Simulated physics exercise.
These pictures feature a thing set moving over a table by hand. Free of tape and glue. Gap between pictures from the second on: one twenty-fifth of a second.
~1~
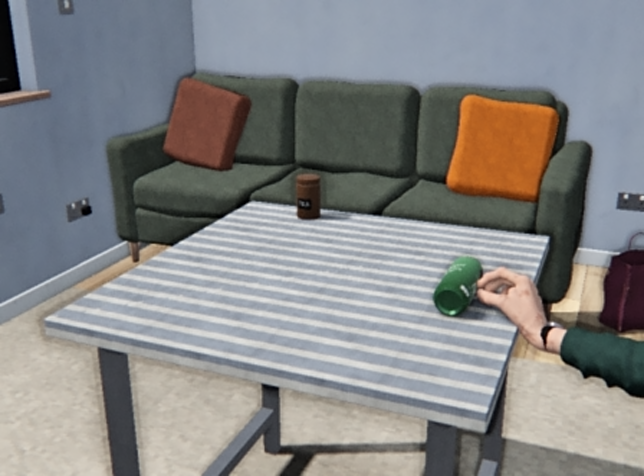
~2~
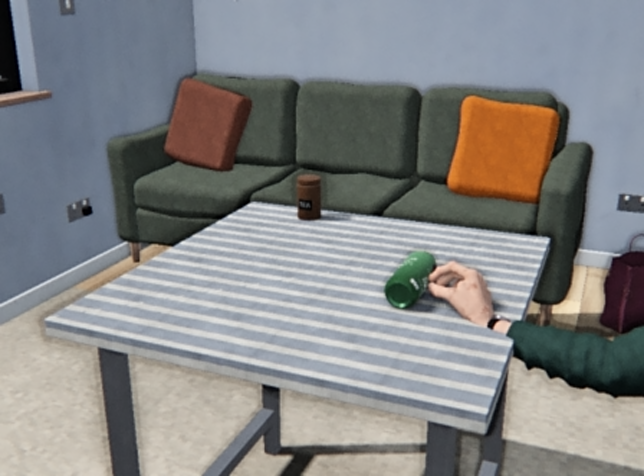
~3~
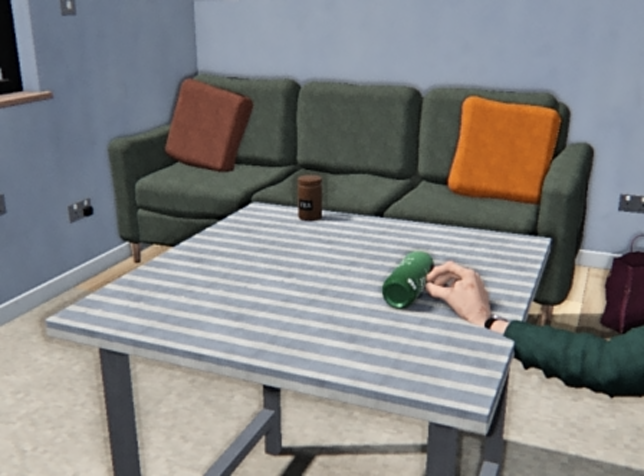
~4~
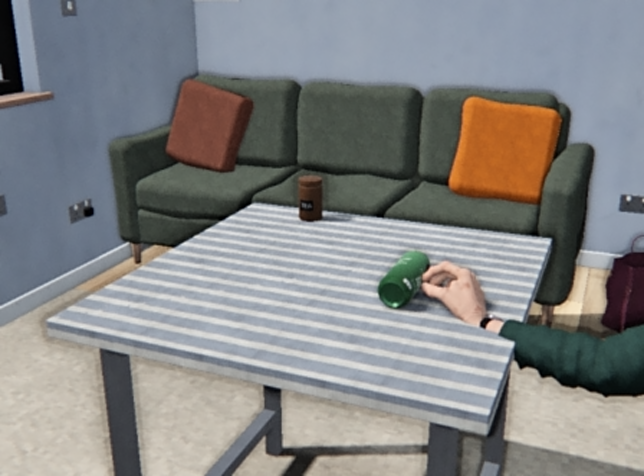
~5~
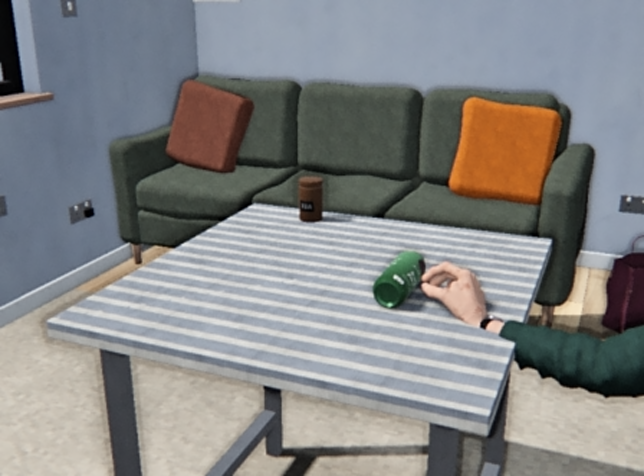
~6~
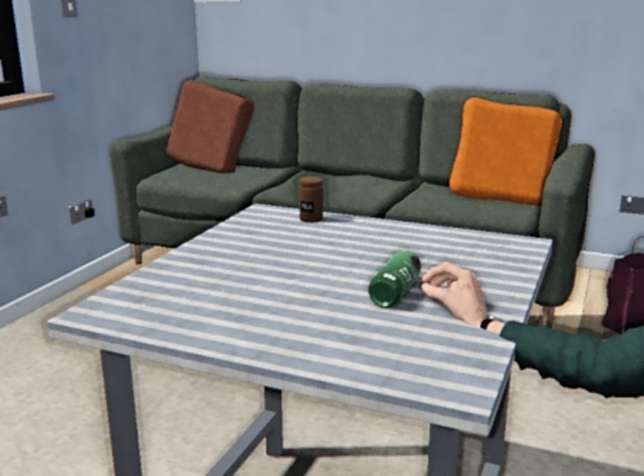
A green can lying on its side is moved leftward by a hand in a dark green sleeve at the right of a grey-and-white striped table, seen from slightly above in a blue-walled room. A brown jar stands at the table's far edge, before a dark green sofa with a reddish-brown cushion left and an orange one right. The can then shifts slightly left, away from the nearly still fingers, while the view stays practically steady.
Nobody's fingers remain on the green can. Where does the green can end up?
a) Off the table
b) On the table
Option b: On the table.
Then, 0.10 s on from there, green can shifted about its own width near (385, 276).
Then, 0.30 s on from there, green can shifted about its own width near (370, 274).
Then, 0.50 s on from there, green can shifted about its own width near (363, 273).
In the end, moved from the start, green can. At the end, from the last picture's camera, green can near (362, 273).
